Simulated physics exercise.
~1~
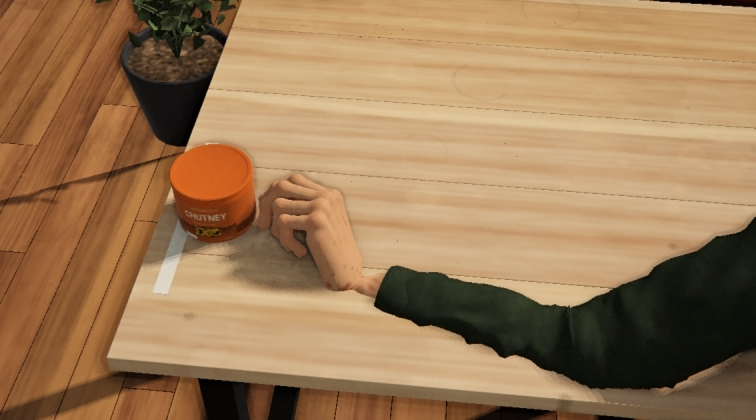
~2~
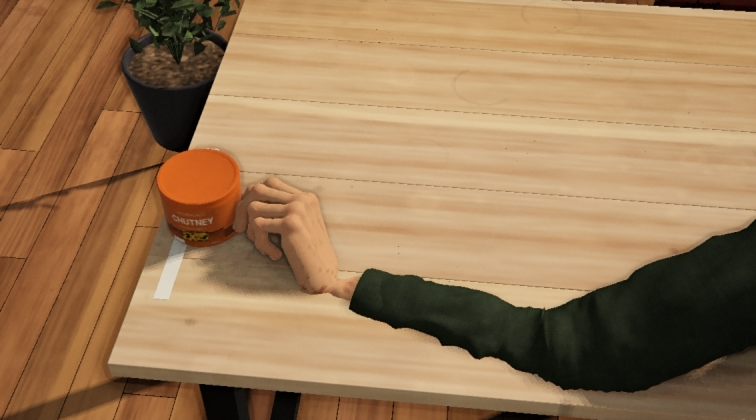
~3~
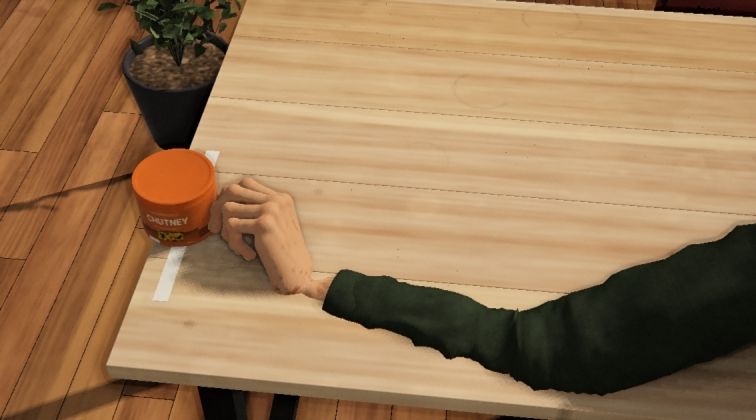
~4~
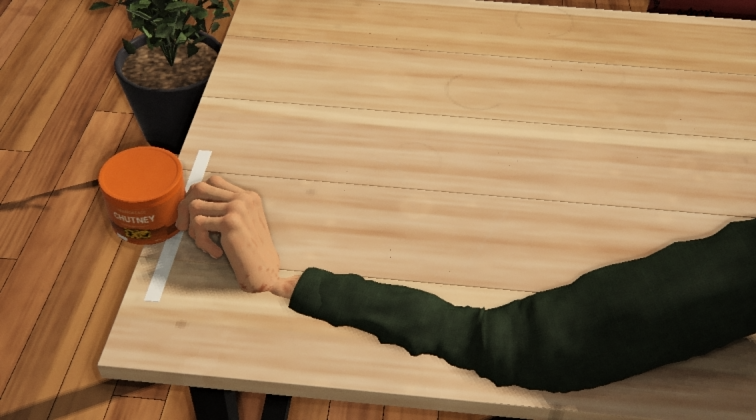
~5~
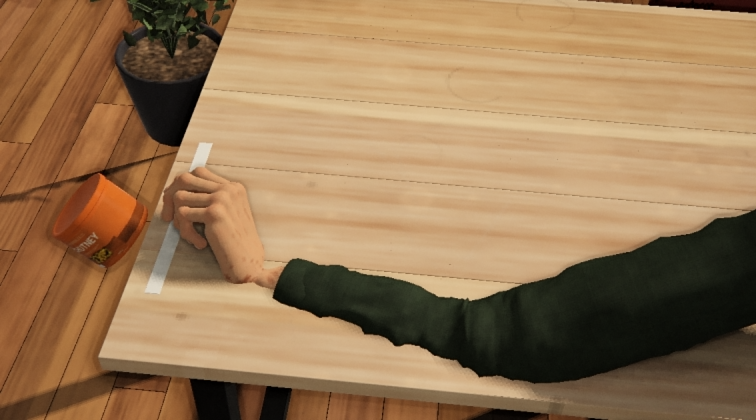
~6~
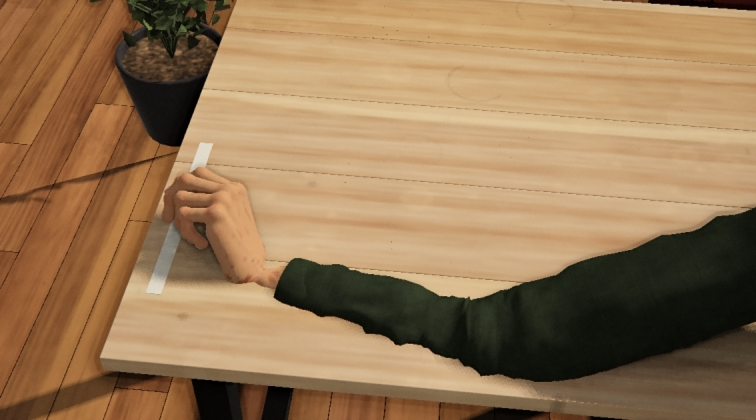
A hand in a dark green sleeve pushing an orange tub left across a strip of tape until it tips off the table.
